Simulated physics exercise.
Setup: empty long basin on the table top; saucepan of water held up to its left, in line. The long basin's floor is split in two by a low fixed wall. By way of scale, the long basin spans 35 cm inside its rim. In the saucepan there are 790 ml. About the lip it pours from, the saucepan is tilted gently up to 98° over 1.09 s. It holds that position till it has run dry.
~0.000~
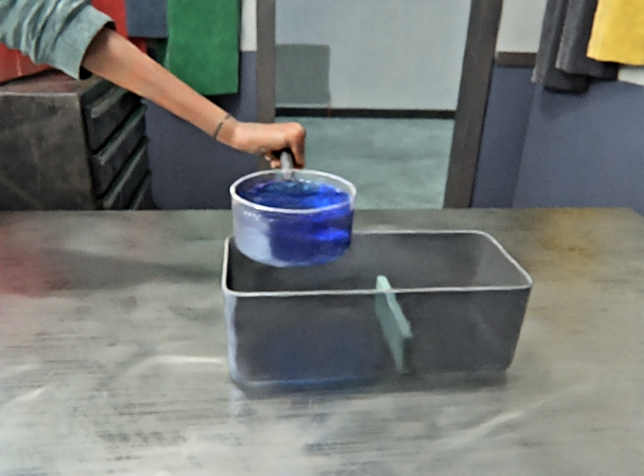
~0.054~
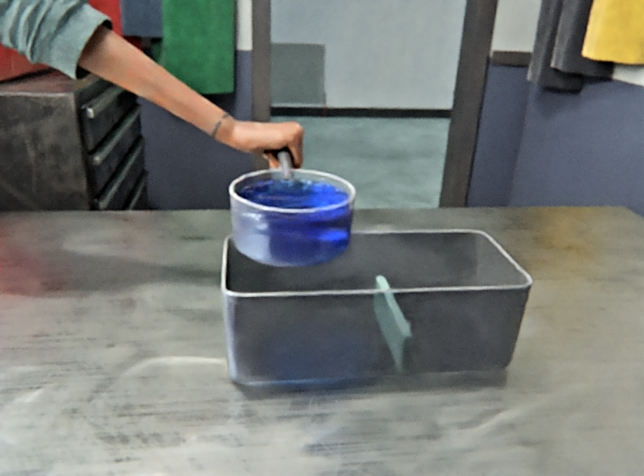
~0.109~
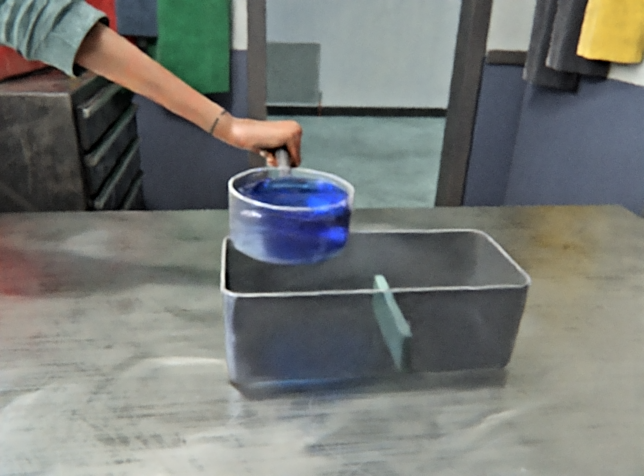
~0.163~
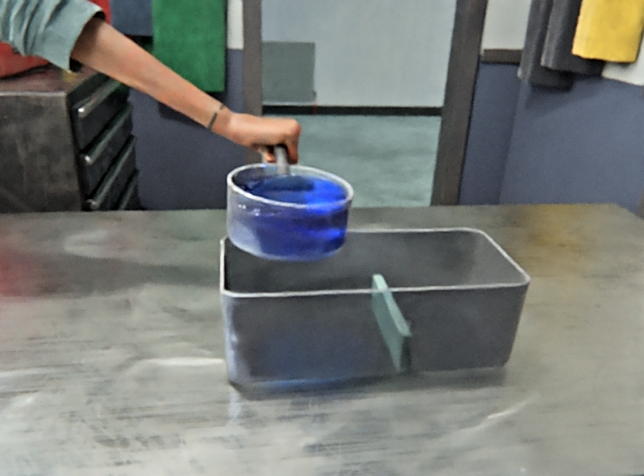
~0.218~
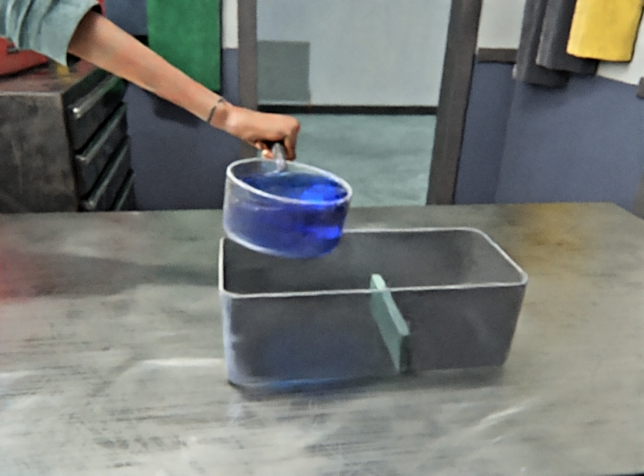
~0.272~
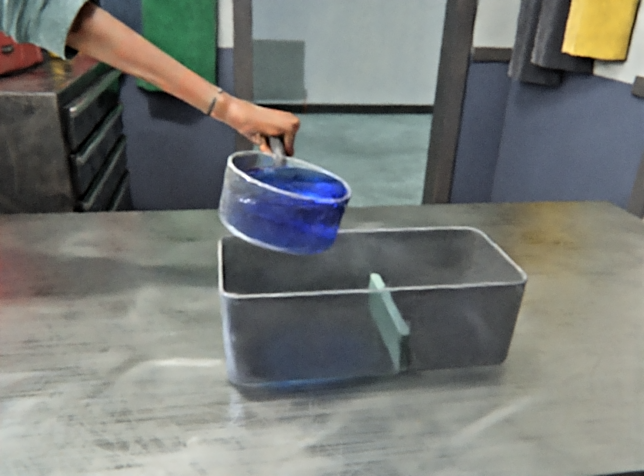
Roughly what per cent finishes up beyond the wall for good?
Roughly 90 per cent.
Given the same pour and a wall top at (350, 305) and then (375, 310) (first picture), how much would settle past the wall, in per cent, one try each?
Around 95 and 90 percent, in that order.
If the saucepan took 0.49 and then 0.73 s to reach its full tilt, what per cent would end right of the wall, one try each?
Result: 75 per cent, then 80 per cent.
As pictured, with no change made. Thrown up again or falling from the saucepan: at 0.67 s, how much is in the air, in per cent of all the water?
Around 32 in a hundred.
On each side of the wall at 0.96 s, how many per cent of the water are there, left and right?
6 per cent left and 72 right, roughly.
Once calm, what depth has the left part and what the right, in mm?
Some 2 mm on the left and some 36 mm on the right.
By 0.67 s the tilt is 66° and 54 per cent is still to pour, 5 is left of the wall and 9 right of it.
By 0.96 s the tilt is 94° and 10 per cent is still to pour, 6 is left of the wall and 72 right of it.
By 1.26 s the tilt is 98° and 1 per cent is still to pour, 8 is left of the wall and 89 right of it.
By 1.59 s the tilt is 98° and 0 per cent is still to pour, 9 is left of the wall and 90 right of it.
At rest 9 per cent lies left of the wall, 90 right of it and 1 outside.
